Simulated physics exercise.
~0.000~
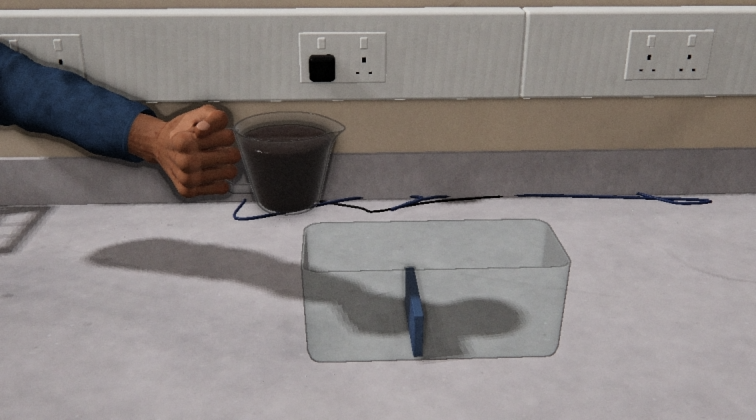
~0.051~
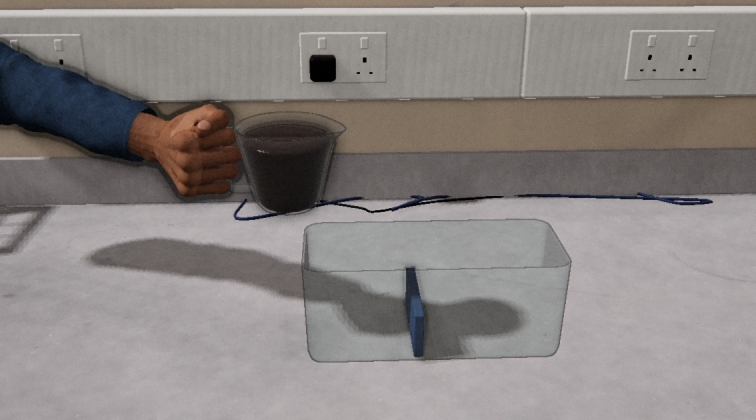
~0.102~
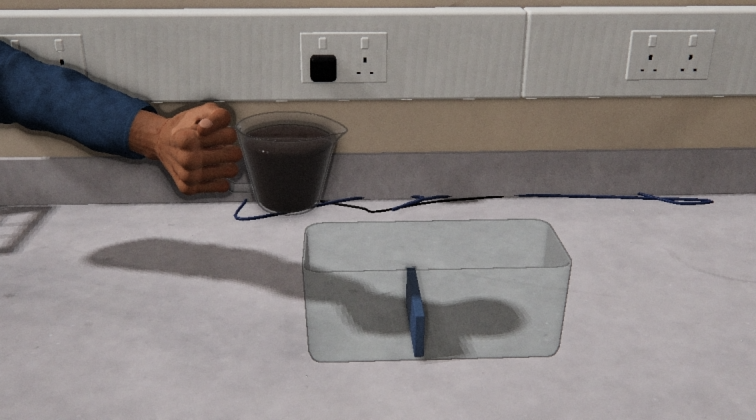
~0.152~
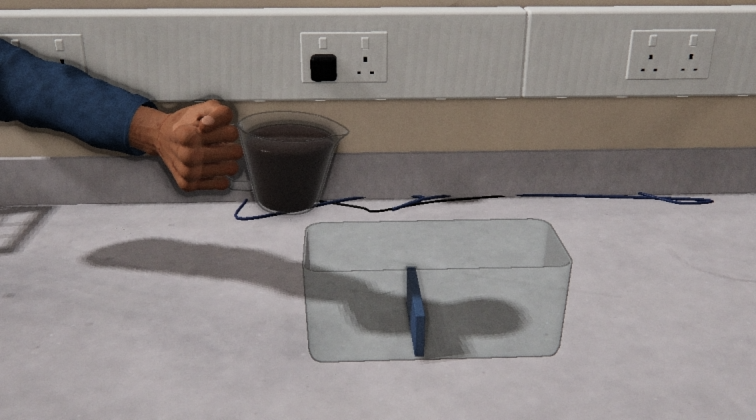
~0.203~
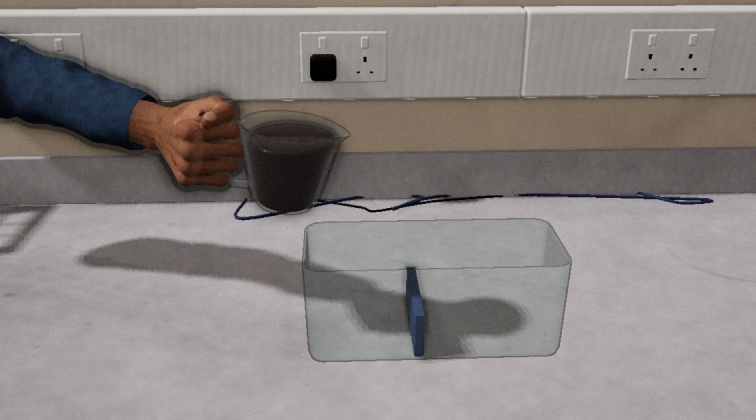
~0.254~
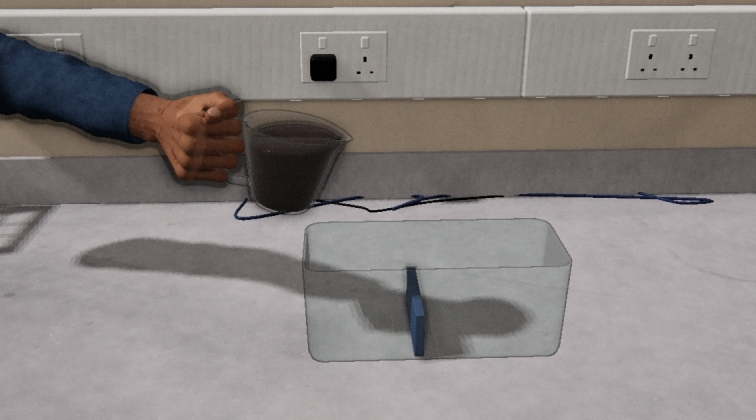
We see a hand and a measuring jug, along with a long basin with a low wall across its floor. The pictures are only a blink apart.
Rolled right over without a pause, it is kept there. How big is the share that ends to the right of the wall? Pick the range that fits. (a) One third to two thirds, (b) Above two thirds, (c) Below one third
Option c: Below one third.
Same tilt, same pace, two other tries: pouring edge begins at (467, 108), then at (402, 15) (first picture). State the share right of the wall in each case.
Roughly 95 percent on the first try and 95 percent on the second.
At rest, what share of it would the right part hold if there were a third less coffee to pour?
Roughly 0 in a hundred.
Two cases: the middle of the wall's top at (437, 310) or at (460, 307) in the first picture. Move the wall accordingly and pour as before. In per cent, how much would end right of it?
About 10 per cent, then about 5 per cent.
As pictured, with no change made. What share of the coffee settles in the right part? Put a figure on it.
That share comes out near 5 percent.
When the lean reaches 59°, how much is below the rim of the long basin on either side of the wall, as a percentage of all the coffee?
You'd find 10 per cent on the left and 0 per cent on the right.
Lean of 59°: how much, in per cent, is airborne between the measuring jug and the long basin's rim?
It's close to 20 %.
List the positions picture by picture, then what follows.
It leans 0°; its right rim is at (345, 127); the coffee meets the walls at (241, 137) and (332, 136); the long basin's rim runs from (304, 248) to (559, 243); the wall's top is at (414, 292), in the first picture.
It leans 0°; its right rim is at (346, 127); the coffee meets the walls at (242, 137) and (332, 137), in the second picture.
It leans 2°; its right rim is at (348, 129); the coffee meets the walls at (243, 137) and (333, 138), in the third picture.
It leans 4°; its right rim is at (349, 131); the coffee meets the walls at (244, 137) and (335, 138), in the fourth picture.
It leans 7°; its right rim is at (351, 133); the coffee meets the walls at (246, 137) and (337, 138), in the fifth picture.
It leans 11°; its right rim is at (353, 137); the coffee meets the walls at (249, 137) and (341, 138), in the sixth picture.
A moment on, the measuring jug is tipped part way and 71 per cent is still to pour, 10 is left of the wall and 0 right of it.
Next, the measuring jug is tipped on its side and 19 per cent is still to pour, 64 is left of the wall and 5 right of it.
Then the measuring jug is tipped on its side and 1 per cent is still to pour, 91 is left of the wall and 6 right of it.
Later the measuring jug is tipped on its side and 0 per cent is still to pour, 92 is left of the wall and 7 right of it.
Finally, 92 per cent lies left of the wall, 7 right of it and 1 outside.
